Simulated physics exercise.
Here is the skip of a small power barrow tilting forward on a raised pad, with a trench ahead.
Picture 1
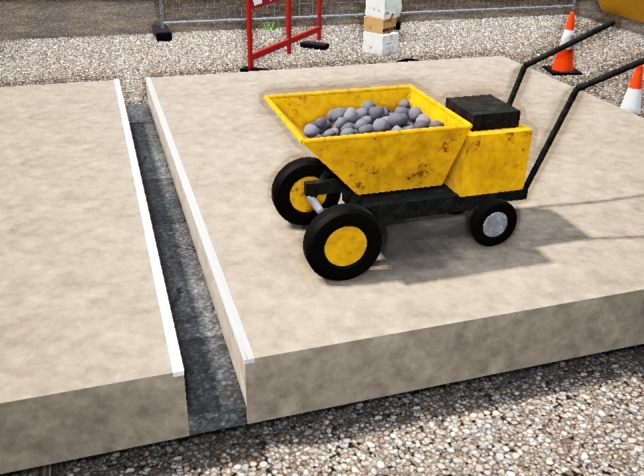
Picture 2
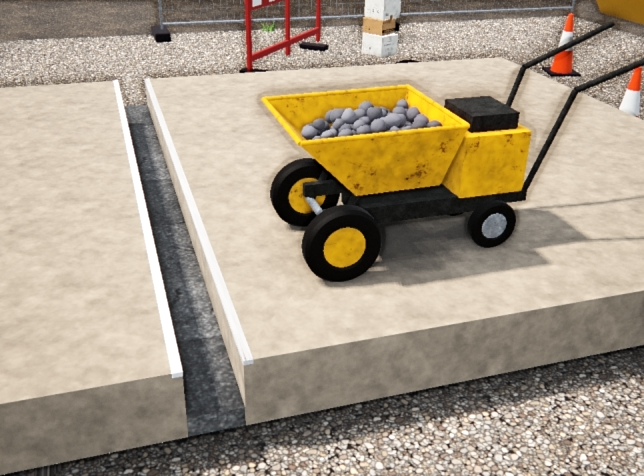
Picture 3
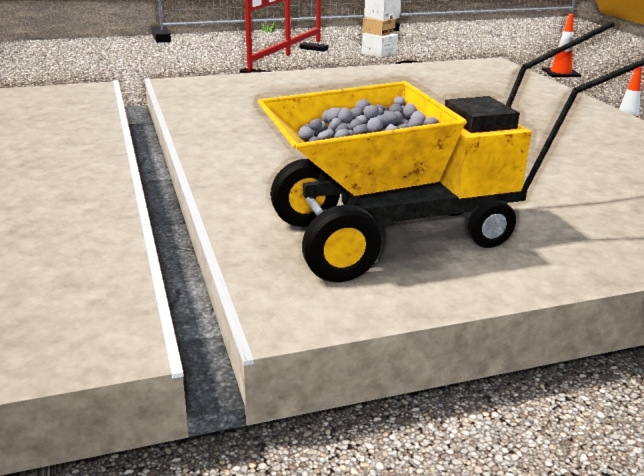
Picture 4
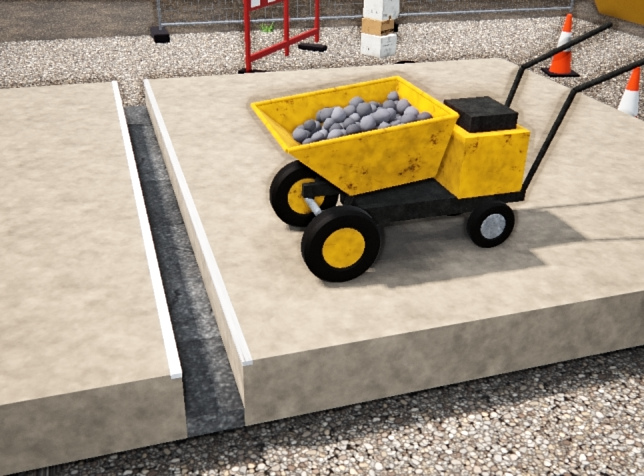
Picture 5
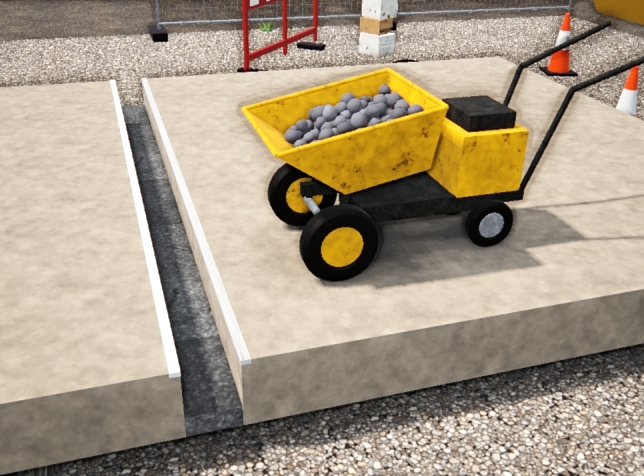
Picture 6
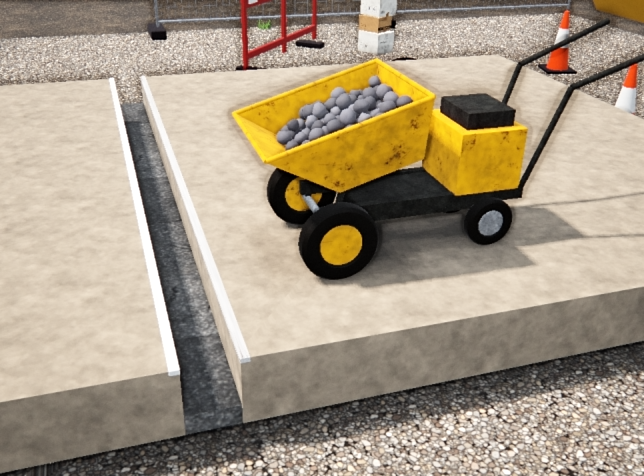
A yellow skip full of grey cobbles tilted slowly forward to the left on a small four-wheeled barrow, which stayed in place on a raised pad, with a narrow trench to its left.
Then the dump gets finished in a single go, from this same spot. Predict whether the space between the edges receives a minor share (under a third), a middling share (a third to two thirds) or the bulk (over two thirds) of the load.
It receives the bulk.
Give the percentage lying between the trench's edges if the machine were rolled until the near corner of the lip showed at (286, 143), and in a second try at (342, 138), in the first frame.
About 70 and 70 per cent.
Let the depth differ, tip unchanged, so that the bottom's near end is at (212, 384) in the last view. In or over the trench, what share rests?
Something like 60 %.
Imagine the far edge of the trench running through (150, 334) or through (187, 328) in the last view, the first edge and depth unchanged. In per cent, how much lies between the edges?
100 %, then 60 %.
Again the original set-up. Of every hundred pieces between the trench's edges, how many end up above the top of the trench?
Estimate: Near 10 in a hundred.
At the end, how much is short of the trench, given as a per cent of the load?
Some 0 per cent.
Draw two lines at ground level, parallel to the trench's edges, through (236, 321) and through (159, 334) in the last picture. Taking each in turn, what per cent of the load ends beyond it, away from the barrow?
Near 100 % and 10 %.
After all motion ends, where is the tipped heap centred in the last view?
Around (181, 289).
Shortly afterwards, skip tipped steeply; the whole lot in the skip.
Next, skip tipped right over; near two thirds in the skip; near a third in or heaped over the trench; only a few beyond it; only a few falling.
Some moments later, skip tipped right over; a little in the skip; the bulk in or heaped over the trench; a little beyond it.
In the end, skip tipped right over; only a few in the skip; the bulk in or heaped over the trench; a little beyond it.
